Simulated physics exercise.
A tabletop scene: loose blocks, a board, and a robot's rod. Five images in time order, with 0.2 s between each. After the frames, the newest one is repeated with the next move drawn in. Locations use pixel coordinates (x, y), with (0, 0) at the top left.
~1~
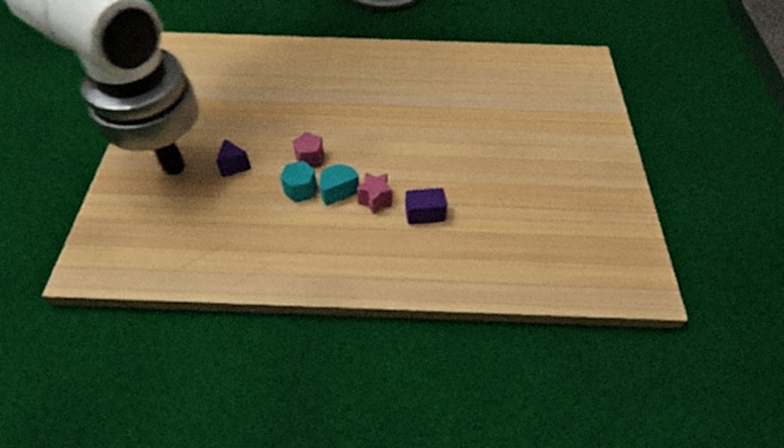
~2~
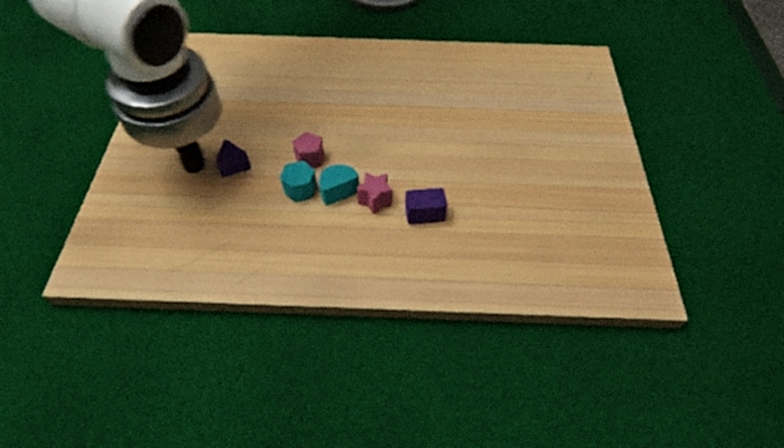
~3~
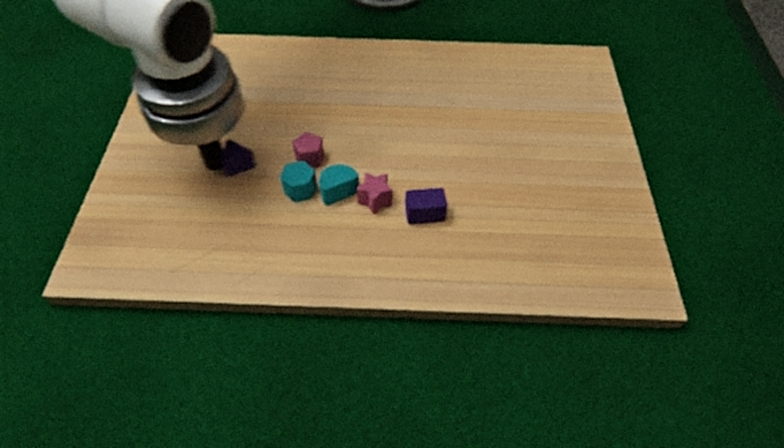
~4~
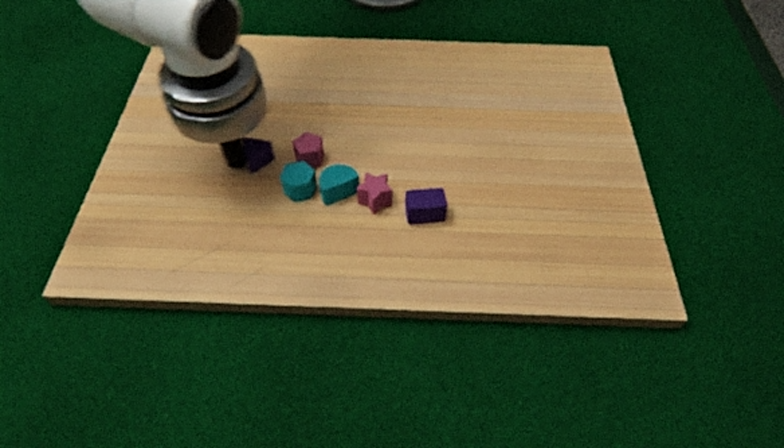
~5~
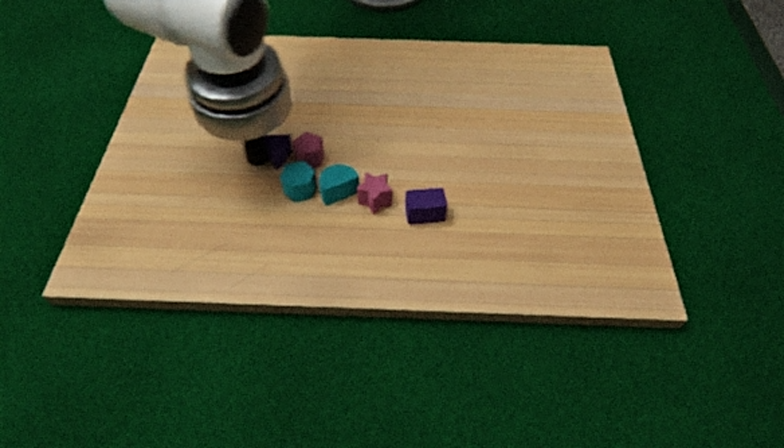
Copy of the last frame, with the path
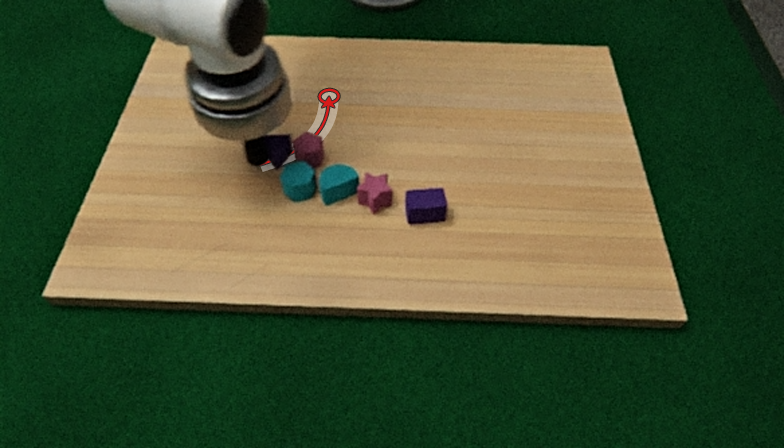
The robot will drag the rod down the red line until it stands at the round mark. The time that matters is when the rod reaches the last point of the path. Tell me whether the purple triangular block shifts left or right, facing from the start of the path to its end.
Well, taking the path from its start to its end as straight ahead, the purple triangular block moves to the right.
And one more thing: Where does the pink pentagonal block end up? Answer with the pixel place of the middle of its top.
The middle of the upper face of the pink pentagonal block will lie at about (327, 143) in the picture.
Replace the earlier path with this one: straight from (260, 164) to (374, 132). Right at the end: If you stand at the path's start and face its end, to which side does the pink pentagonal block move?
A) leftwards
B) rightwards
Option B.
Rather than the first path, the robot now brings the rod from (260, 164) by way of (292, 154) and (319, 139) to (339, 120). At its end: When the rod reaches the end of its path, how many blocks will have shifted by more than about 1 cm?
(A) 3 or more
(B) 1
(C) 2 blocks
That would be C.
Path on the board, from (260, 164) via (299, 149) and (323, 124), ending at (329, 96).
The first path, step by step. One third of the way, rod (298, 143); purple triangular block (315, 126), turned 15° clockwise; pink pentagonal block (326, 143), turned 50° clockwise.
Two thirds of the way, rod (323, 118); purple triangular block (337, 116), turned 55° clockwise; pink pentagonal block (327, 143), turned 50° clockwise.
At the end, rod (328, 91); purple triangular block (337, 116), turned 55° clockwise; turquoise six-sided block in place; pink pentagonal block (327, 143), turned 50° clockwise.
